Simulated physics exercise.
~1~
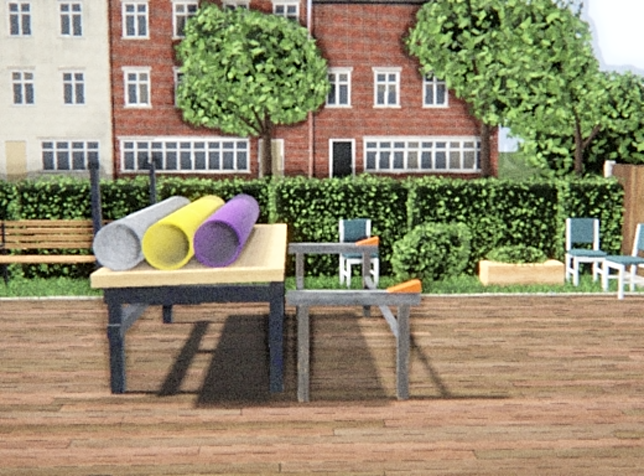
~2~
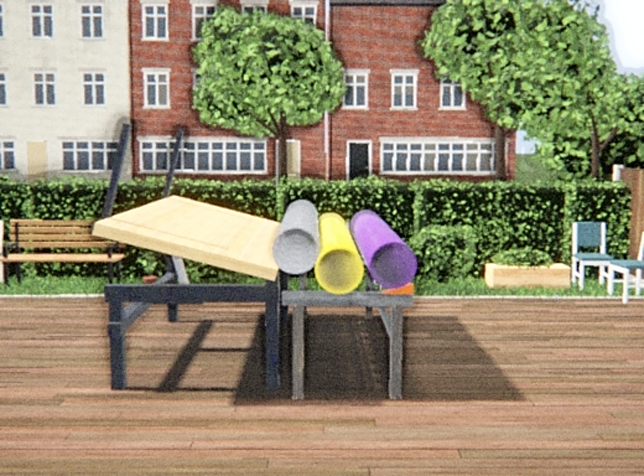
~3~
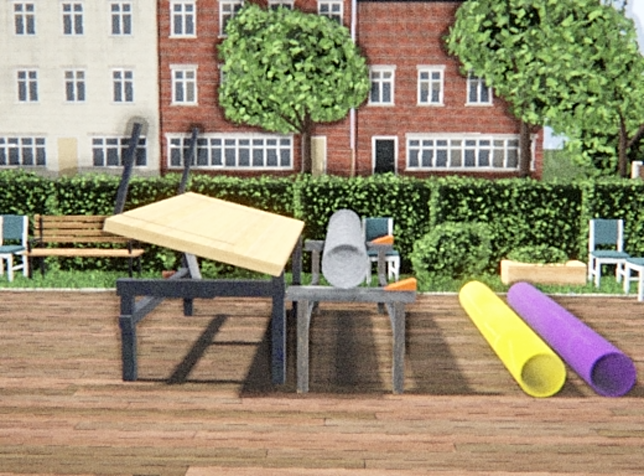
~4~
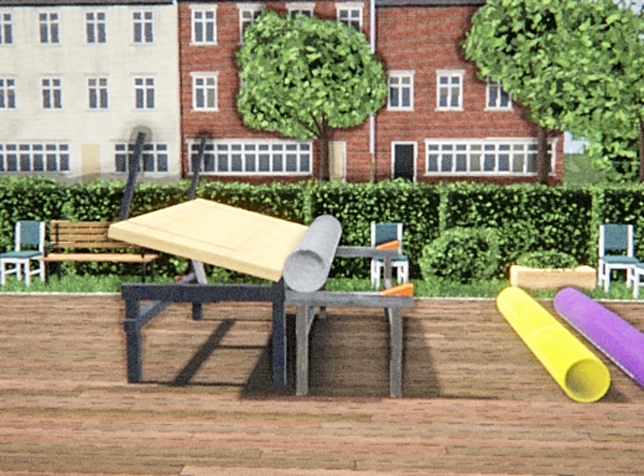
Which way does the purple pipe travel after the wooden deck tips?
The purple pipe moves to the right, crossing the rack and ending up on the ground beyond it.
